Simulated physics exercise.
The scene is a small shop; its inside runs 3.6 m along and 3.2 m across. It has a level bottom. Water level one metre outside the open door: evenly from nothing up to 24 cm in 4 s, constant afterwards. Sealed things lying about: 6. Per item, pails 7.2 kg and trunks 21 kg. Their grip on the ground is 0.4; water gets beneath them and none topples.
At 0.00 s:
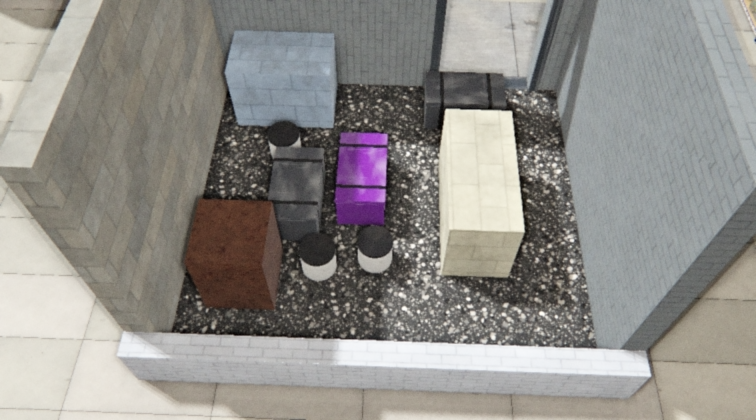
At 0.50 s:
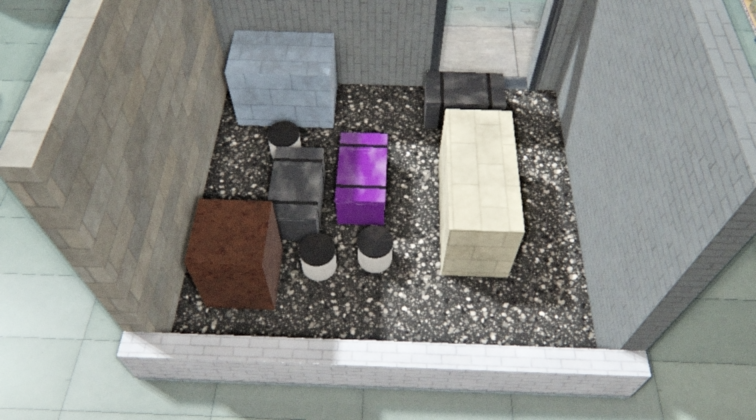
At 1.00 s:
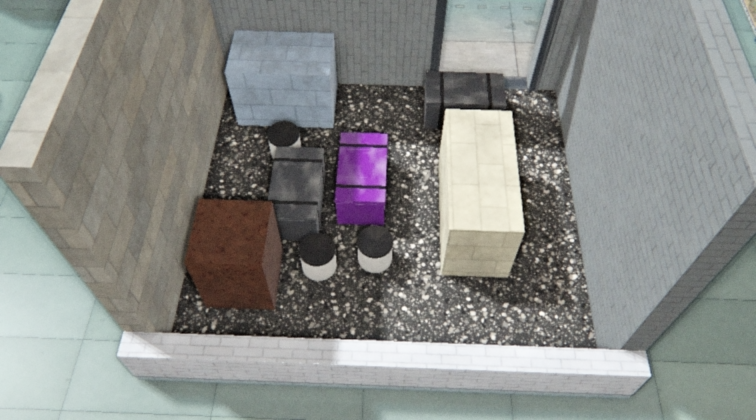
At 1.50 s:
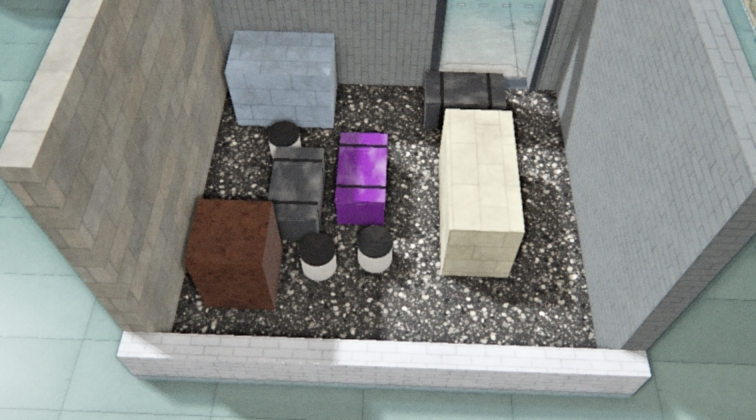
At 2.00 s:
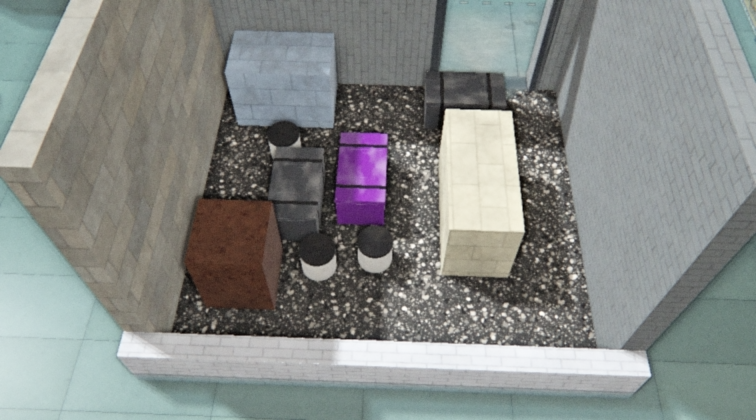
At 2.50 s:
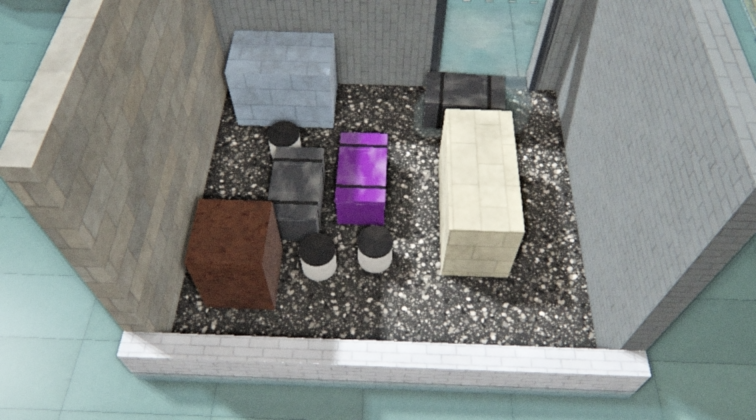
Water spreads around a small walled shop and starts entering, while everything inside stays still.
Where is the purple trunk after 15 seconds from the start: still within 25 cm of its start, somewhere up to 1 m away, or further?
The purple trunk is between 25 cm and 1 m away.
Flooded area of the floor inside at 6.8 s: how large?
About 9.0 m2.
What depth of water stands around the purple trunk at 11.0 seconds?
Roughly 13 cm at that moment.
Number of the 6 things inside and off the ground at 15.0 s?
My tally comes to 6.
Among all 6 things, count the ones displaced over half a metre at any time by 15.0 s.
By my count, 6.
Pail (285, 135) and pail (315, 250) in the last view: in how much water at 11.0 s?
Close to 20 and 13 centimetres.
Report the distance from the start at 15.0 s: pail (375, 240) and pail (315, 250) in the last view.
Shifts: 80 cm / 60 cm.
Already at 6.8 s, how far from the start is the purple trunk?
It is about 20 cm out of place by then.
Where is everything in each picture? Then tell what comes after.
The first picture shows the purple trunk at (362, 166) rests on the ground; water covers 0.0 m2; 0 of 6 have shifted.
The second picture shows the purple trunk at (362, 166), on the bottom; 0.0 m2 under water; 0 of 6 have shifted.
The third picture shows the purple trunk at (362, 166), on the bottom; 0.0 m2 under water; 0 of 6 have shifted.
The fourth picture shows the purple trunk at (362, 166), on the bottom; water covers 0.0 m2; 0 of 6 have shifted.
The fifth picture shows the purple trunk at (362, 166) rests on the ground; 0.1 m2 under water; 0 of 6 have shifted.
The sixth picture shows the purple trunk at (362, 166), on the bottom; water covers 0.3 m2; 0 of 6 have shifted.
After 3.5 s the purple trunk is near (362, 166), 0.0 m from its start, aground; 0 afloat.
After 6.8 s the purple trunk is near (344, 180), 0.2 m from its start, afloat; 1 afloat.
After 11.0 s the purple trunk is near (395, 221), 0.7 m from its start, afloat; 6 afloat.
After 15.0 s the purple trunk is near (383, 225), 0.8 m from its start, afloat; 6 afloat.
